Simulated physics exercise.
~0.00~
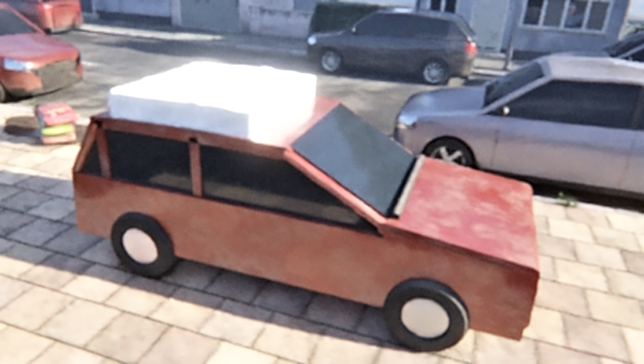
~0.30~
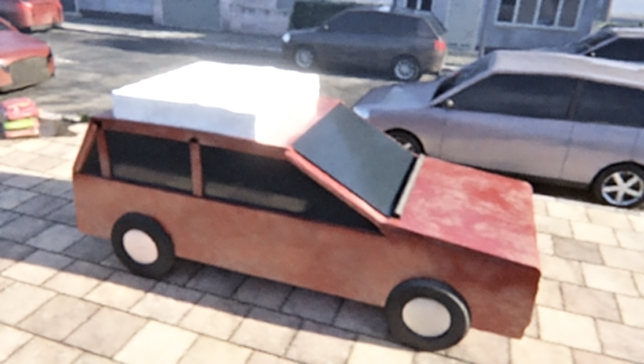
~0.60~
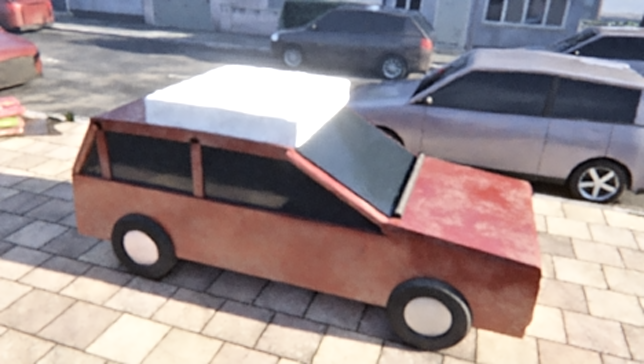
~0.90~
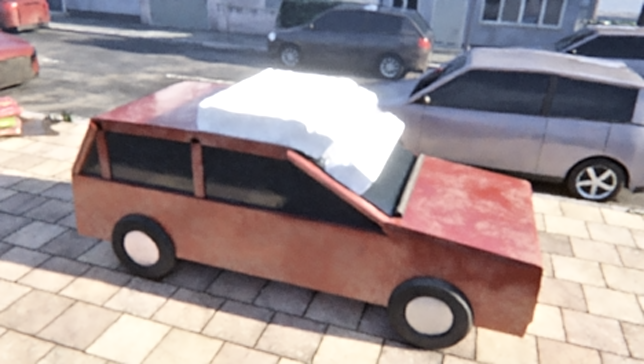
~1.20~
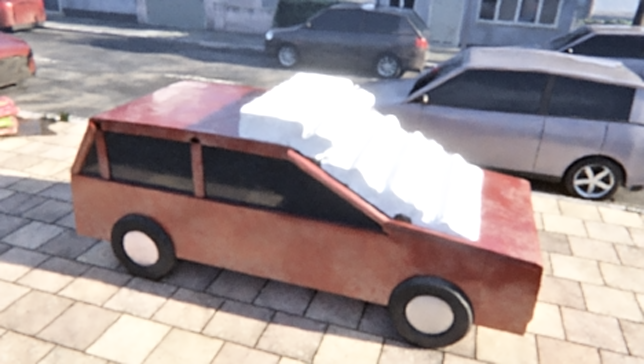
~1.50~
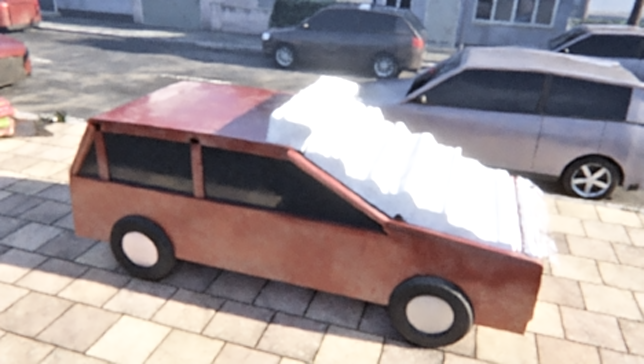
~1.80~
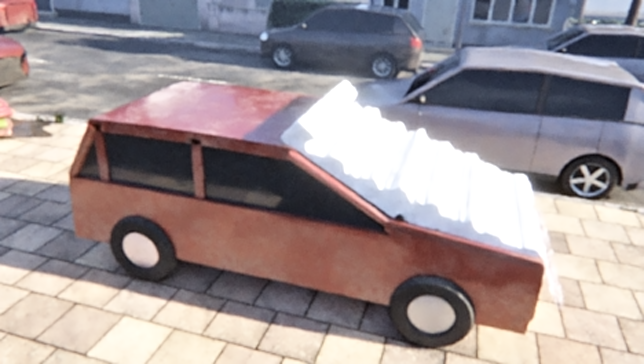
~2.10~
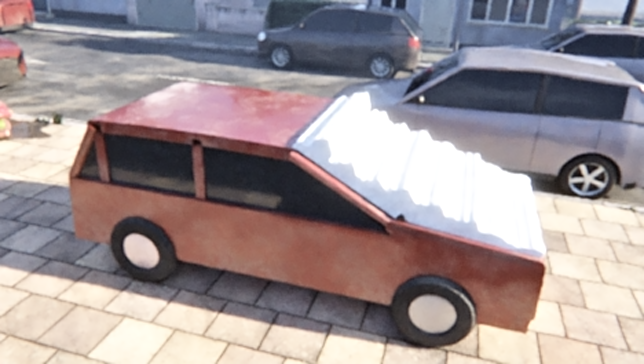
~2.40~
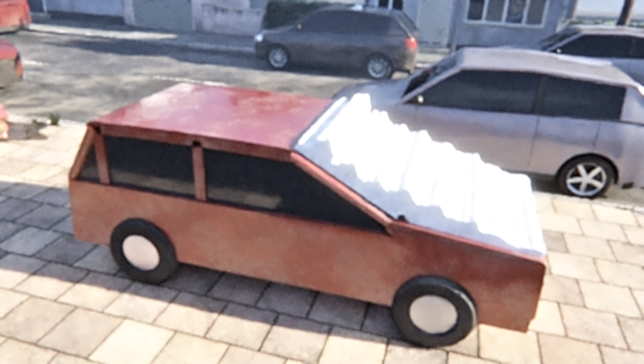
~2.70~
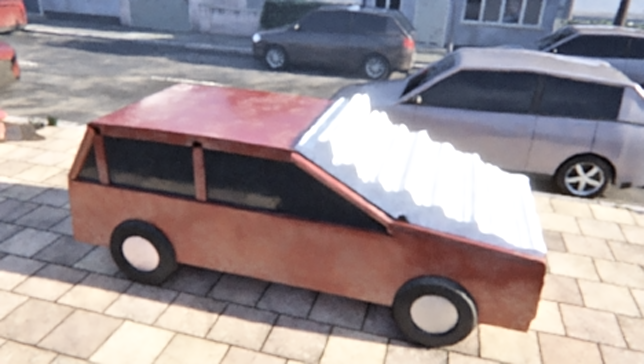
Red boxy car with a white snow slab on its roof, the snow sliding forward and settling rippled over windscreen and bonnet.
